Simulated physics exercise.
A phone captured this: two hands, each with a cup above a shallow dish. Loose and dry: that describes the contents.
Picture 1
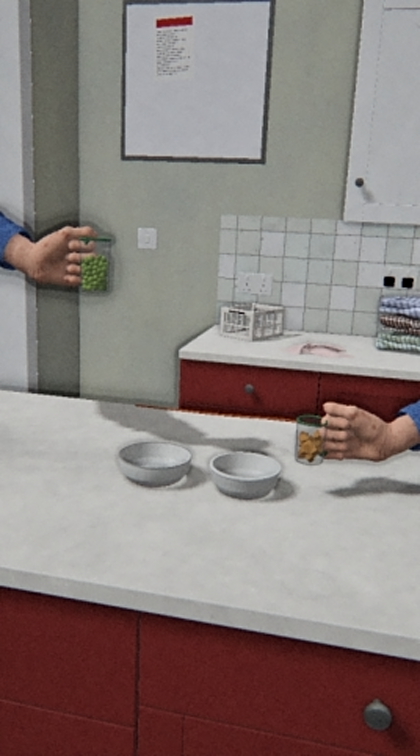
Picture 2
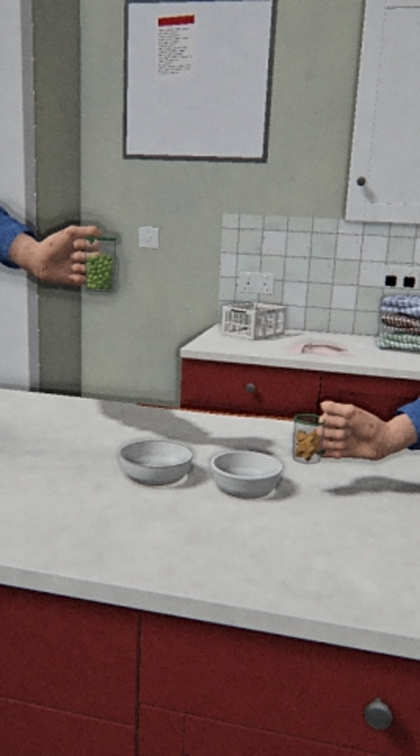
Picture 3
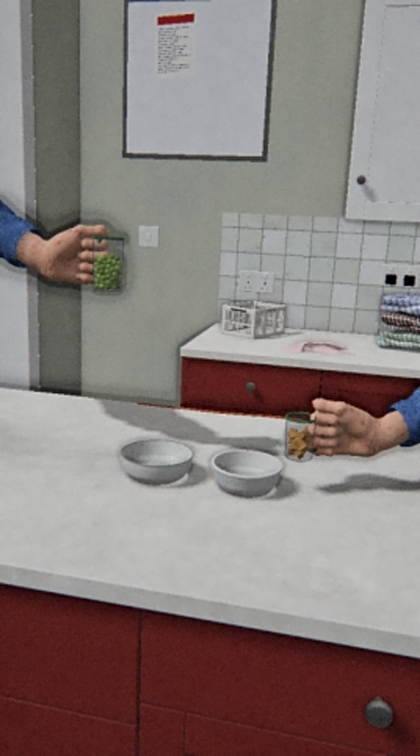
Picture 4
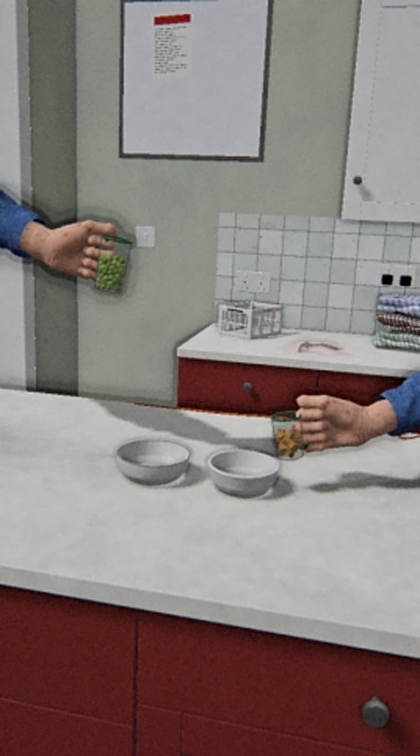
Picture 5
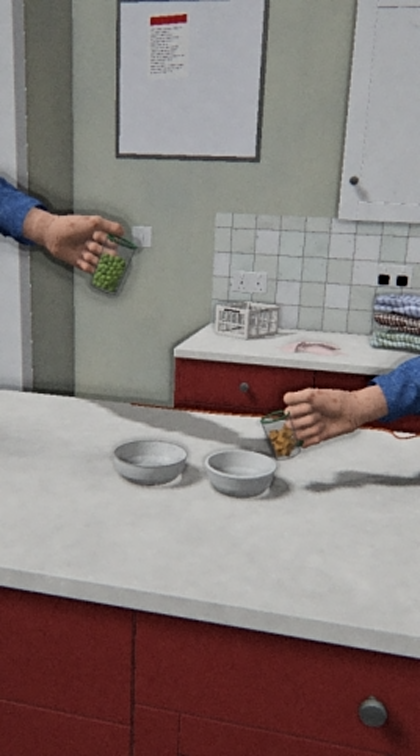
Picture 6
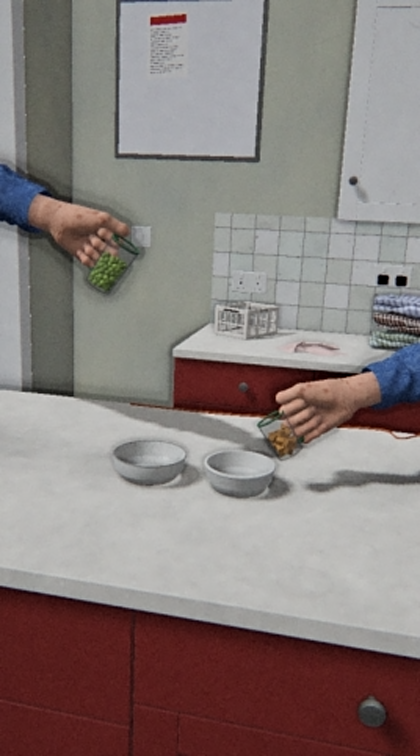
Two hands holding small cups of green peas and brown croutons, shifting slightly, then tilting them together near two empty bowls.
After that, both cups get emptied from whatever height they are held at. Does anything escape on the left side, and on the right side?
My prediction: Left dish: It won't contain the whole load; right dish: It will contain the whole load.
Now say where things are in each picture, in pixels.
Left dish at (144, 470), empty; left cup at (95, 265), holding dried peas, high above its dish; right dish at (240, 480), empty; right cup at (311, 441), holding croutons, just above its dish, in the first picture.
Left cup at (100, 264), upright; right cup at (308, 439), upright, in the second picture.
Left cup at (108, 264), upright; right cup at (300, 437), upright, in the third picture.
Left cup at (112, 265), tipped 10°; right cup at (288, 436), tipped 10°, in the fourth picture.
Left cup at (112, 265), tipped 22°; right cup at (281, 436), tipped 22°, in the fifth picture.
Left dish at (138, 468); left cup at (112, 265), tipped 34°; right dish at (234, 479); right cup at (281, 436), tipped 34°, in the sixth picture.
Then, 0.56 s after the last picture, left, all still in the cup; right, all still in the cup.
Then, 1.05 s after the last picture, left, most still in the cup, a small part in the air; right, all still in the cup.
Then, 1.47 s after the last picture, left, about two thirds in the dish, a small part outside the dish, about a third in the air; right, all in the dish.
By the end, left, most in the dish, about a quarter outside the dish; right, all in the dish, none outside the dish.
